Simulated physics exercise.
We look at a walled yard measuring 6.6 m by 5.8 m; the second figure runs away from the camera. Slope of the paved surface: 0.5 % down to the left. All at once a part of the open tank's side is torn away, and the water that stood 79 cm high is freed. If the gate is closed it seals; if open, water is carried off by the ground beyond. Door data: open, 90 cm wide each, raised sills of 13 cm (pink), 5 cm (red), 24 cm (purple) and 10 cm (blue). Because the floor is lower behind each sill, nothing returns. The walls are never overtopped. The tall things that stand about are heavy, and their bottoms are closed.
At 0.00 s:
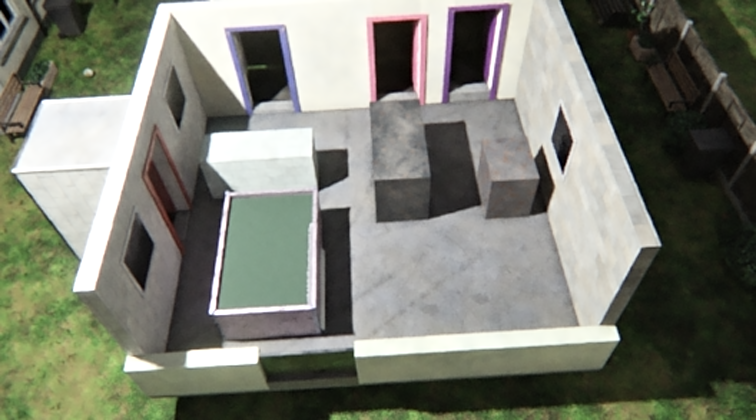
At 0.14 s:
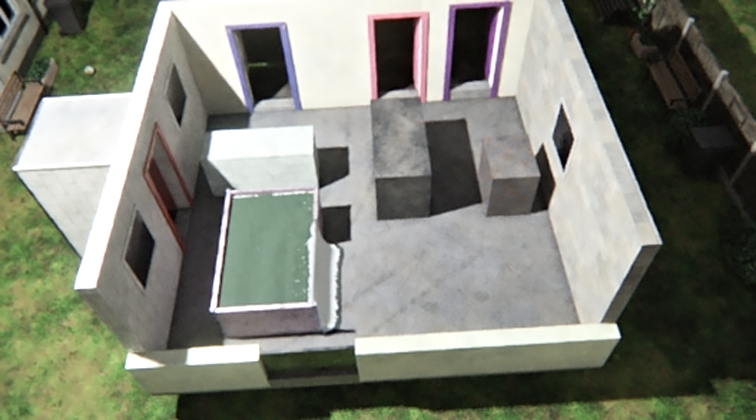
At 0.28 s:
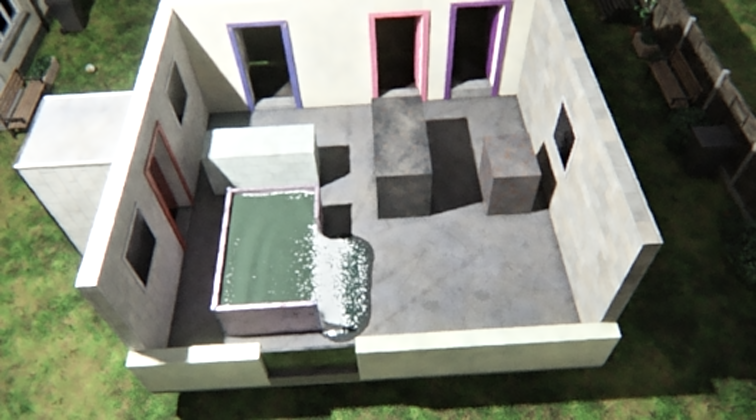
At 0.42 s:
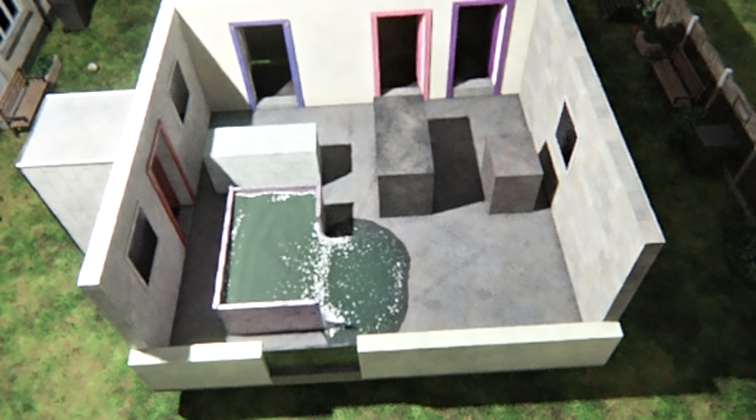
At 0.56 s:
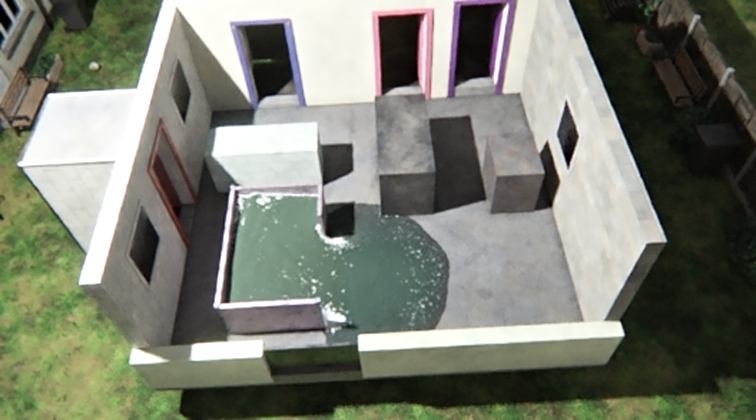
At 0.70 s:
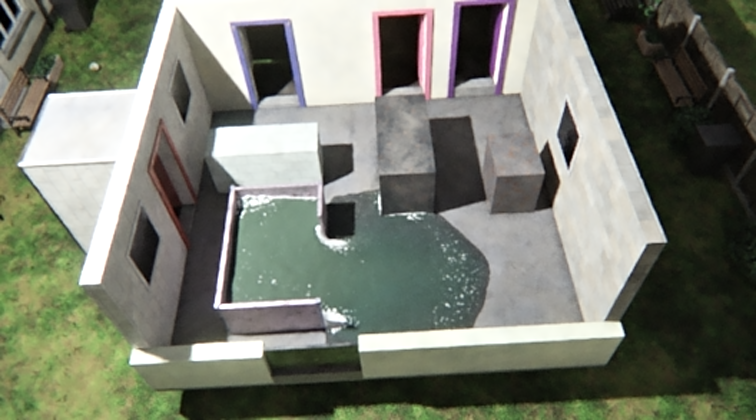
Green water sits still in an open tank inside a walled yard, then bursts through the tank's right side in a foaming white spill. It fans out across the grey paving, spreading rightward in a widening rounded pool that passes in front of the dark grey block near the middle.
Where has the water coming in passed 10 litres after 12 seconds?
The pink door will most likely respect the limit. The red door will most likely bust the limit. The purple door will most likely respect the limit. The blue door will most likely respect the limit.
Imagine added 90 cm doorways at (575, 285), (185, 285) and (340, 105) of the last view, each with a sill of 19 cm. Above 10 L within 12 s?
In turn: Beyond it, short of it, short of it.
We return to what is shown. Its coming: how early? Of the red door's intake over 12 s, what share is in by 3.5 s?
By then it's near 0% of the total.
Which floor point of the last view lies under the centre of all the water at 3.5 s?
Centre: Roughly (439, 253) px.
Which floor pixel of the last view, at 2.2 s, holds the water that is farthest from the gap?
At about (527, 136).
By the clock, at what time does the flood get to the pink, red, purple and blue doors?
Times: Pink 3.4 seconds, red 7.5 seconds, purple 3.0 seconds, blue 5.5 seconds.
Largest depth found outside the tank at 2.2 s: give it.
About 49 cm.
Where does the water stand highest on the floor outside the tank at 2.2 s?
Position: About (578, 322).
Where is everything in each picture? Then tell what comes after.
The first picture shows the open tank at (268, 249) is whole and still, 79 cm deep.
In the second picture, the front is at (325, 333), 0.9 m from the gap at (317, 277); 0.4 m2 of floor is under water; 79 cm left at the back of the open tank.
In the third picture, the front is at (357, 241), 1.1 m from the gap at (318, 277); 1.3 m2 of floor is under water; 76 cm left at the back of the open tank.
In the fourth picture, the front is at (396, 243), 1.5 m from the gap at (320, 277); 2.9 m2 of floor is under water; 68 cm left at the back of the open tank.
In the fifth picture, water pours out at (321, 277) and has run 2.1 m, to (444, 262); typically 8 cm deep outside, 68 cm at the open tank's back.
In the sixth picture, water pours out at (322, 277) and has run 2.8 m, to (484, 263); typically 7 cm deep outside, 63 cm at the open tank's back.
After 1.4 s water covers 35 % of the floor and is deepest (34 cm) near (329, 307); pink door not reached, red door not reached, purple door not reached, blue door not reached.
After 2.2 s water covers 45 % of the floor and is deepest (49 cm) near (578, 322); pink door not reached, red door not reached, purple door not reached, blue door not reached.
After 3.5 s water covers 55 % of the floor and is deepest (30 cm) near (529, 215); pink door 3 cm at the sill, 0 L in, red door not reached, purple door 14 cm at the sill, 0 L in, blue door not reached.
After 7.0 s water covers 90 % of the floor and is deepest (24 cm) near (167, 368); pink door 8 cm at the sill, 4 L in, red door not reached, purple door 11 cm at the sill, 1 L in, blue door 2 cm at the sill, 0 L in.
After 12.0 s water covers 100 % of the floor and is deepest (13 cm) near (330, 168); pink door 8 cm at the sill, 4 L in, red door 9 cm at the sill, 29 L in, purple door 8 cm at the sill, 1 L in, blue door 7 cm at the sill, 0 L in.
